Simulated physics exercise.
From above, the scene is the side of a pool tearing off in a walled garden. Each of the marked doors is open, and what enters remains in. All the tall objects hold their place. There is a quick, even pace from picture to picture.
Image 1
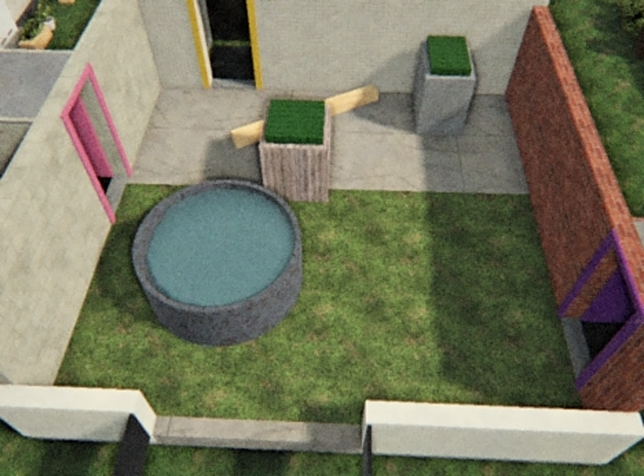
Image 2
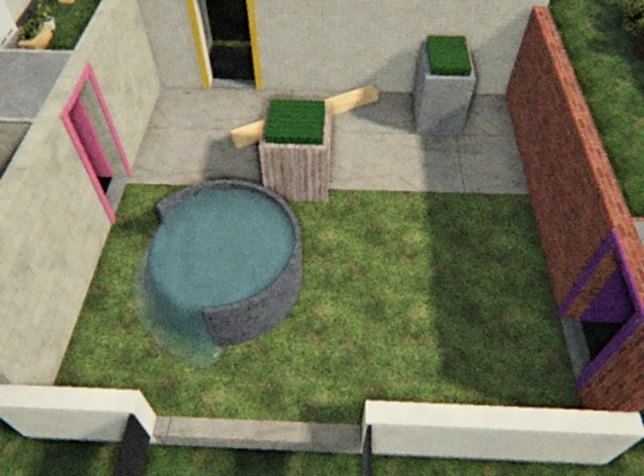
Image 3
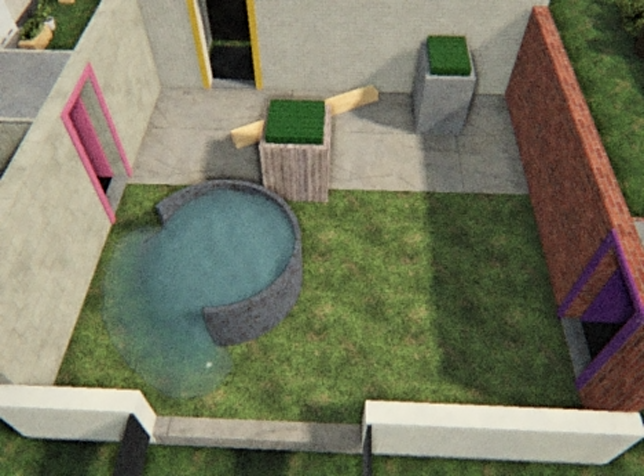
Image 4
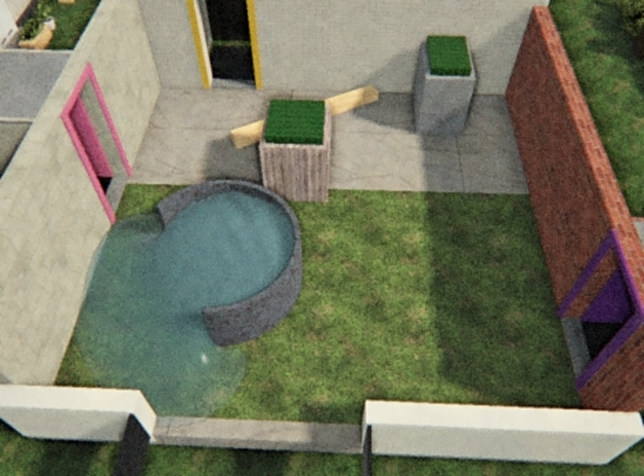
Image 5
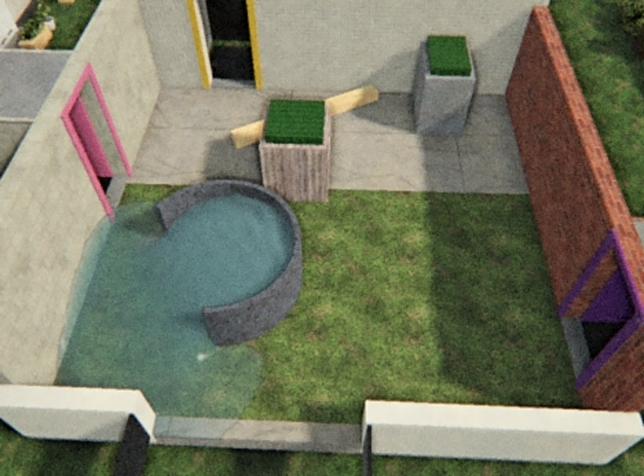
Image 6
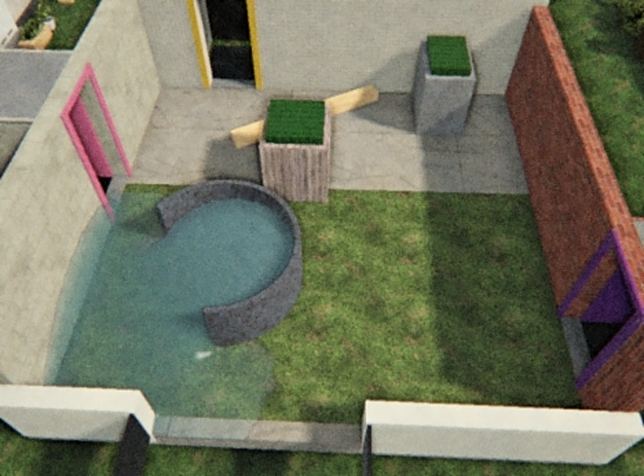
Walled garden seen from above, the side of a round pool tearing open and water pouring out across grass to the left wall.
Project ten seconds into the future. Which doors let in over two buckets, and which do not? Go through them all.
The purple door keeps to the limit. The yellow door goes over the limit. The pink door goes over the limit.
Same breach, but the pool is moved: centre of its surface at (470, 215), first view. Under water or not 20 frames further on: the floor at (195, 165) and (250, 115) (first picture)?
Soaked, bone-dry.
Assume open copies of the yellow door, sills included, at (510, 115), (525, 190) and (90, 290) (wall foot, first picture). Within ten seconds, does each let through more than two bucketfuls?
They turn out short, short and over.
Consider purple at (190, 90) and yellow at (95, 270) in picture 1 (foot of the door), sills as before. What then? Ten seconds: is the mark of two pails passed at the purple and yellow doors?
The purple one spills past the mark, and the yellow one spills past the mark.
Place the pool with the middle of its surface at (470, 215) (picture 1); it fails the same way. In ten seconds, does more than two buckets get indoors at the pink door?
Well, the pink door ends up past the threshold.
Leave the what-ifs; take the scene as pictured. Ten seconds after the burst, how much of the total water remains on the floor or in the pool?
Roughly 62 out of every hundred parts.
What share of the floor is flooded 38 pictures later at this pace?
My guess is around 70 in a hundred.
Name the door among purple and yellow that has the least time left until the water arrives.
My pick is the one in yellow.
A moment on, water covers 20 % of the floor; the purple door not reached, the yellow door not reached, the pink door under two buckets in.
Next, water covers 30 % of the floor; the purple door not reached, the yellow door not reached, the pink door under two buckets in.
Then, water covers 50 % of the floor; the purple door not reached, the yellow door under two buckets in, the pink door over two buckets in.
Later, water covers 70 % of the floor; the purple door wet at the sill, nothing in, the yellow door far over two buckets in, the pink door over two buckets in.
In the end, water covers 80 % of the floor; the purple door wet at the sill, nothing in, the yellow door far over two buckets in, the pink door over two buckets in.
